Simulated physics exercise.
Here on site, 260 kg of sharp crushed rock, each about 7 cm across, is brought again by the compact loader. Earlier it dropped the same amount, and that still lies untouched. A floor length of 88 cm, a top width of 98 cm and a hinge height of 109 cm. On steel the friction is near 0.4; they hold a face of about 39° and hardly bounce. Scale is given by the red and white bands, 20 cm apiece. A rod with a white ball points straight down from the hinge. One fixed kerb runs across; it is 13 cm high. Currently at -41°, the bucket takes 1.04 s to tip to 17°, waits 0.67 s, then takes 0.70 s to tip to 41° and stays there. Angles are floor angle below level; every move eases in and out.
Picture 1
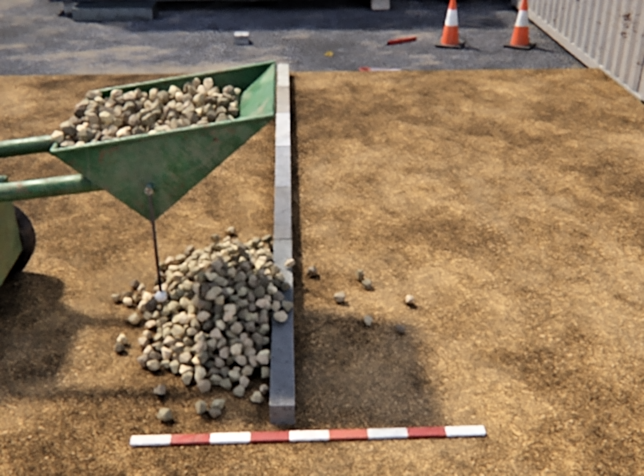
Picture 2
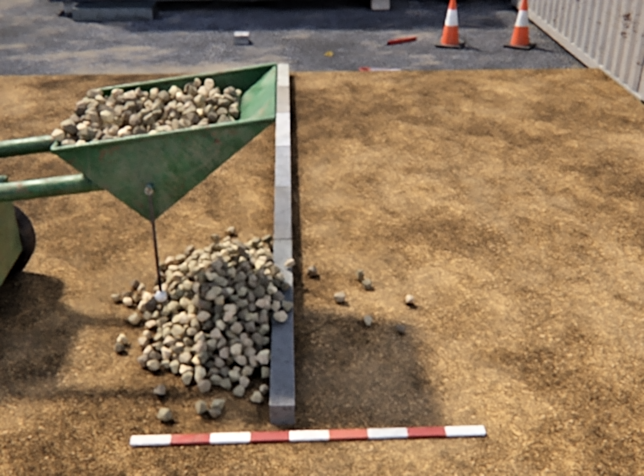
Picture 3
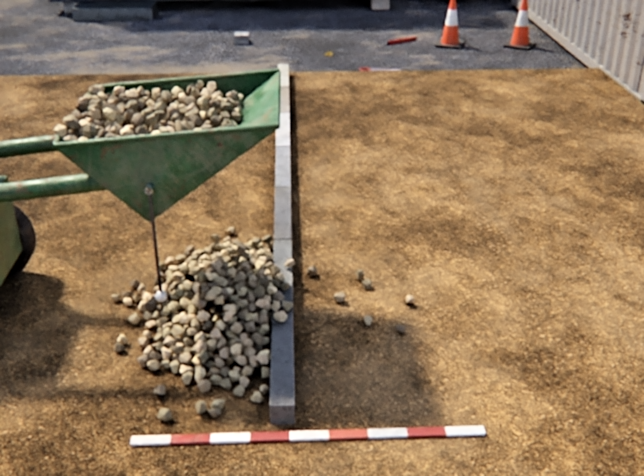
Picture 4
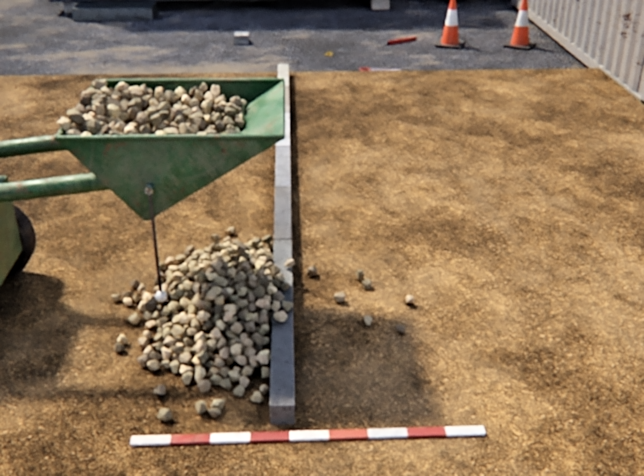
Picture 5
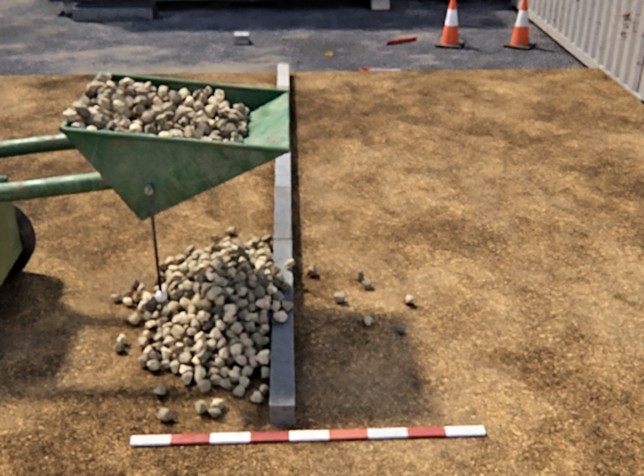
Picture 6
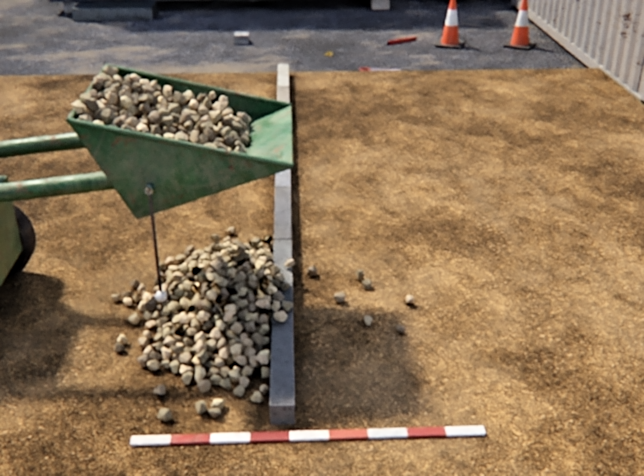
The clip opens on a green loader bucket full of rounded stones, tilted back above a stone pile beside a grey kerb. The bucket slowly rotates forward about its hinge, its right-hand lip lowering slightly past the kerb line while its stones stay inside and the pile remains still.
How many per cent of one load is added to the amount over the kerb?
About 76 per cent of a load.
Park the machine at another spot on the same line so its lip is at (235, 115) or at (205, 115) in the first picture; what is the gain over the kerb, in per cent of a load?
The first would add around 40 per cent, the second around 15 per cent.
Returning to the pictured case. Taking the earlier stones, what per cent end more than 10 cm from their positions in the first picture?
Close to 0 in a hundred of them.
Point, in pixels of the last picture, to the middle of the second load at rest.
Centre: Approx. (316, 292).
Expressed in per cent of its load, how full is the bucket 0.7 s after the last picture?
Reading: Near 100 % of the load.
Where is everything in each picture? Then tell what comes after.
In the first frame, the bucket is at -41°, its lip at (274, 116); the top of the load is at (204, 94). The earlier load is highest near (218, 278), 27 cm above ground level, 98 % on this side of the kerb, 1 % over the kerb.
In the second frame, the bucket is at -40°, its lip at (275, 119); the top of the load is at (179, 95).
In the third frame, the bucket is at -37°, its lip at (279, 126); the top of the load is at (114, 100).
In the fourth frame, the bucket is at -32°, its lip at (284, 137); the top of the load is at (99, 94).
In the fifth frame, lip at (289, 151), floor tilted -26°, highest stones at (101, 87).
In the sixth frame, lip at (293, 166), floor tilted -19°, highest stones at (108, 81).
Then, 0.3 s after the last picture the floor is at 8°; in per cent of one load, 100 in the bucket, 98 on this side of the kerb, 1 over the kerb; the foremost stones are at (355, 292).
Then, 0.7 s after the last picture the floor is at 17°; in per cent of one load, 100 in the bucket, 98 on this side of the kerb, 1 over the kerb; the foremost stones are at (355, 292).
Then, 2.4 s after the last picture the floor is at 41°; in per cent of one load, 4 in the bucket, 131 on this side of the kerb, 65 over the kerb; the foremost stones are at (419, 302).
Then, 4.9 s after the last picture the floor is at 41°; in per cent of one load, 0 in the bucket, 122 on this side of the kerb, 77 over the kerb; the foremost stones are at (428, 316). Net gain over the kerb, 76.
